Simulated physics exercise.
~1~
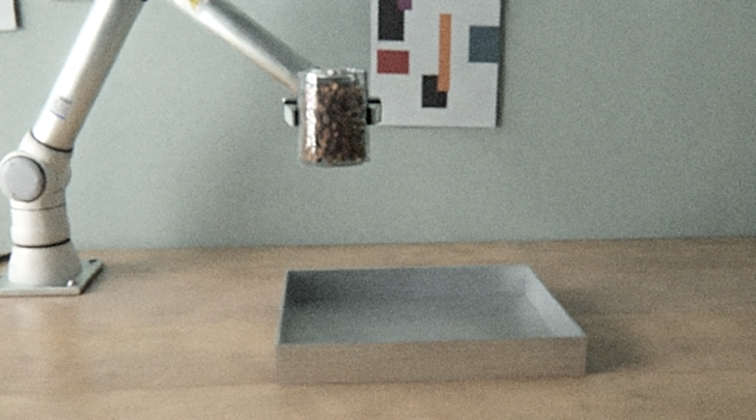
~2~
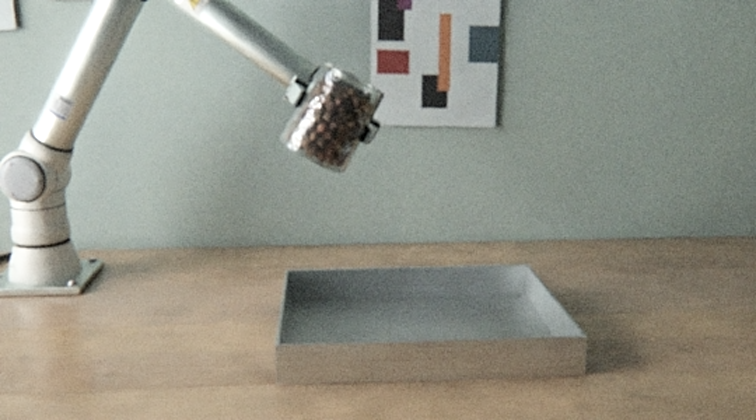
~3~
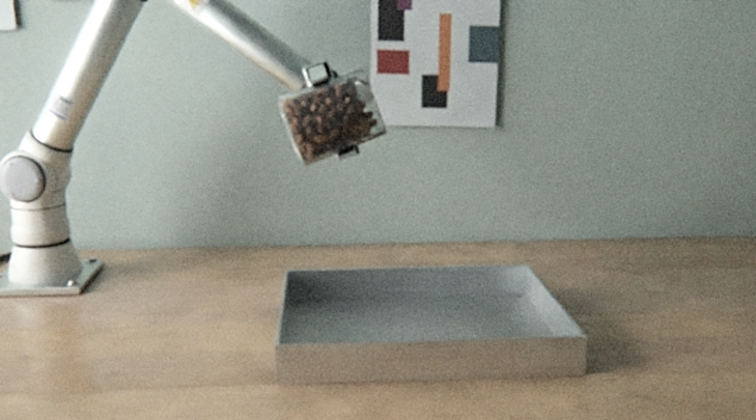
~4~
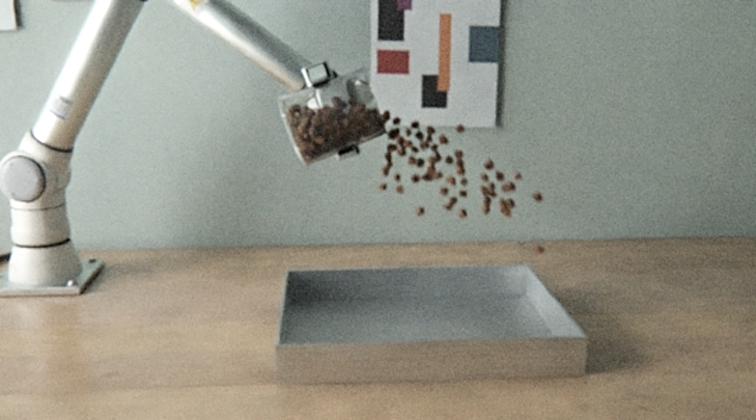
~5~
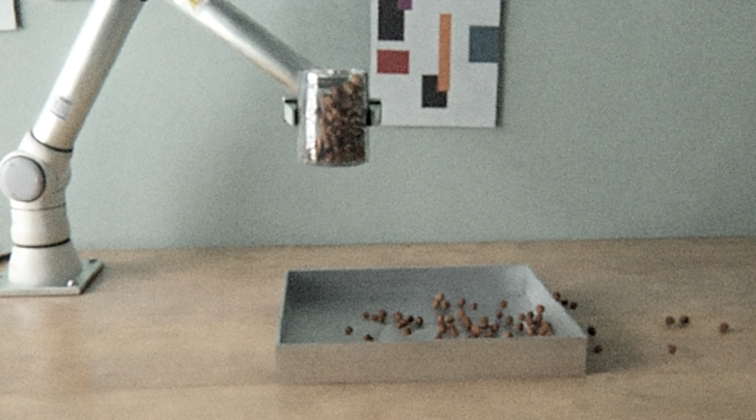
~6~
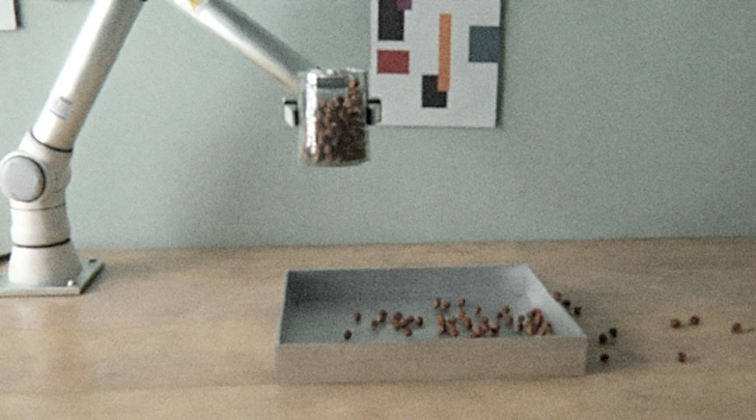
Robot arm tipping a clear cup of brown pellets over a grey tray, spilling some past its right side, then righting it.
